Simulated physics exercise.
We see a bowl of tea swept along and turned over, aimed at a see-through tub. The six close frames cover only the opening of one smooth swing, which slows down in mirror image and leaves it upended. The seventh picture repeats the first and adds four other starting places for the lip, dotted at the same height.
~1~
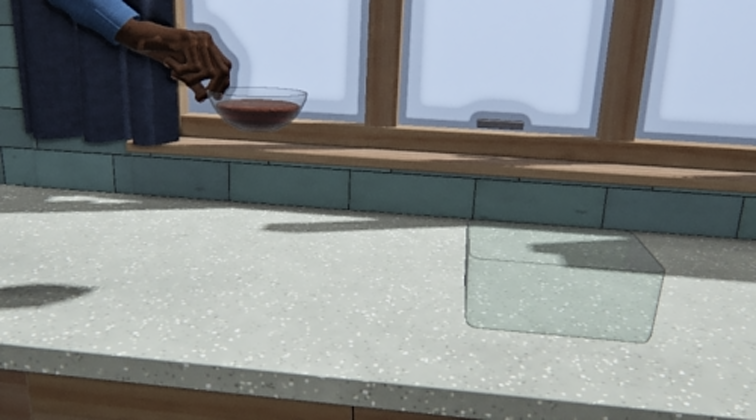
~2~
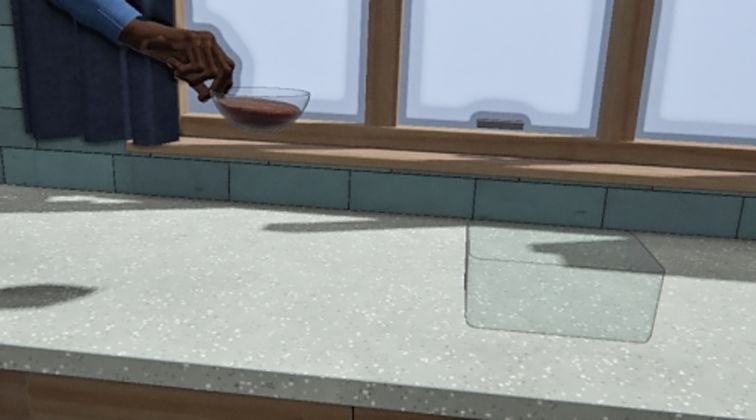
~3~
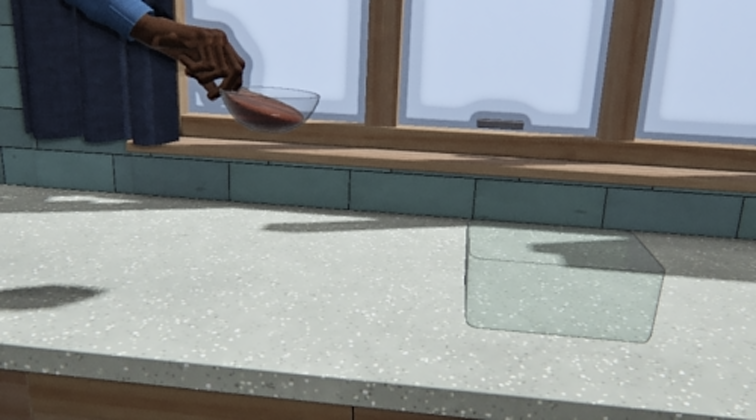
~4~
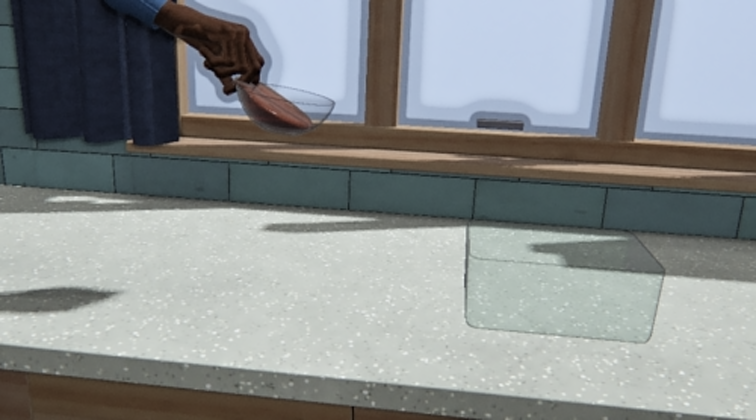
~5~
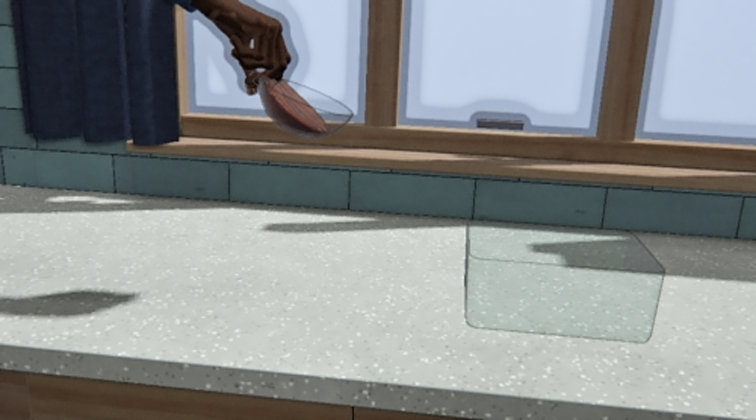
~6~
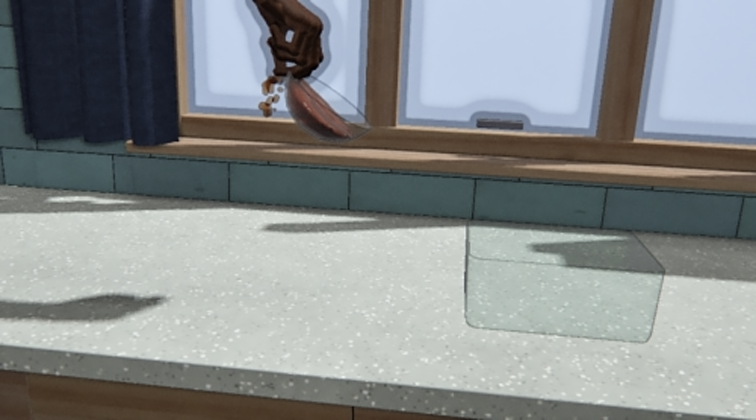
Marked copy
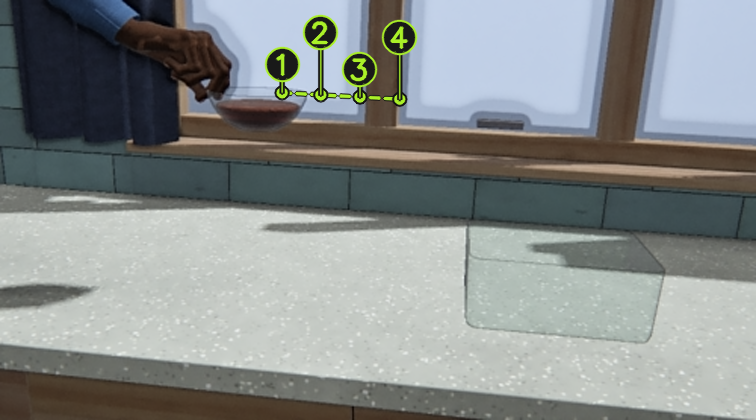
A dark-skinned hand with a blue sleeve holds a clear glass bowl of reddish-brown tea at upper left, before a wood-framed window, seen from slightly above a speckled pale counter. A dark blue curtain hangs at left, teal tiles line the wall, and a see-through tub sits at right. The hand carries the bowl rightward, tilting it increasingly, and small orange-brown bits appear beside its raised left edge while the camera stays still.
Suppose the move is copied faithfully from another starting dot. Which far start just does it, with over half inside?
1.
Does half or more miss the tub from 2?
No.
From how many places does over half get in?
All of them.
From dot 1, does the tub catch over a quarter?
Yes, clearly.
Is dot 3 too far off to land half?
No, that is safe.
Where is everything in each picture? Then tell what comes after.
The first picture shows upright, lip at (304, 94); tub from (464, 325) to (650, 341); nothing has left yet.
The second picture shows upright, lip at (308, 94); nothing has left yet.
The third picture shows tipped about 2°, lip at (317, 96); nothing has left yet.
The fourth picture shows tipped about 9°, lip at (333, 103); tea is over the rim, down to (237, 85).
The fifth picture shows tipped about 20°, lip at (351, 114); tea is over the rim, down to (251, 93).
The sixth picture shows tipped about 34°, lip at (370, 127); tea is over the rim, down to (269, 115).
On the marked copy, 1 at (282, 92); 2 at (320, 94); 3 at (359, 97); 4 at (399, 99).
With 1, about 74 % lands in the tub, 14 % falls short and 12 % goes beside or beyond.
With 2, about 68 % lands in the tub, 9 % falls short and 23 % goes beside or beyond.
With 3, about 72 % lands in the tub, 16 % falls short and 11 % goes beside or beyond.
With 4, about 89 % lands in the tub, 7 % falls short and 4 % goes beside or beyond.
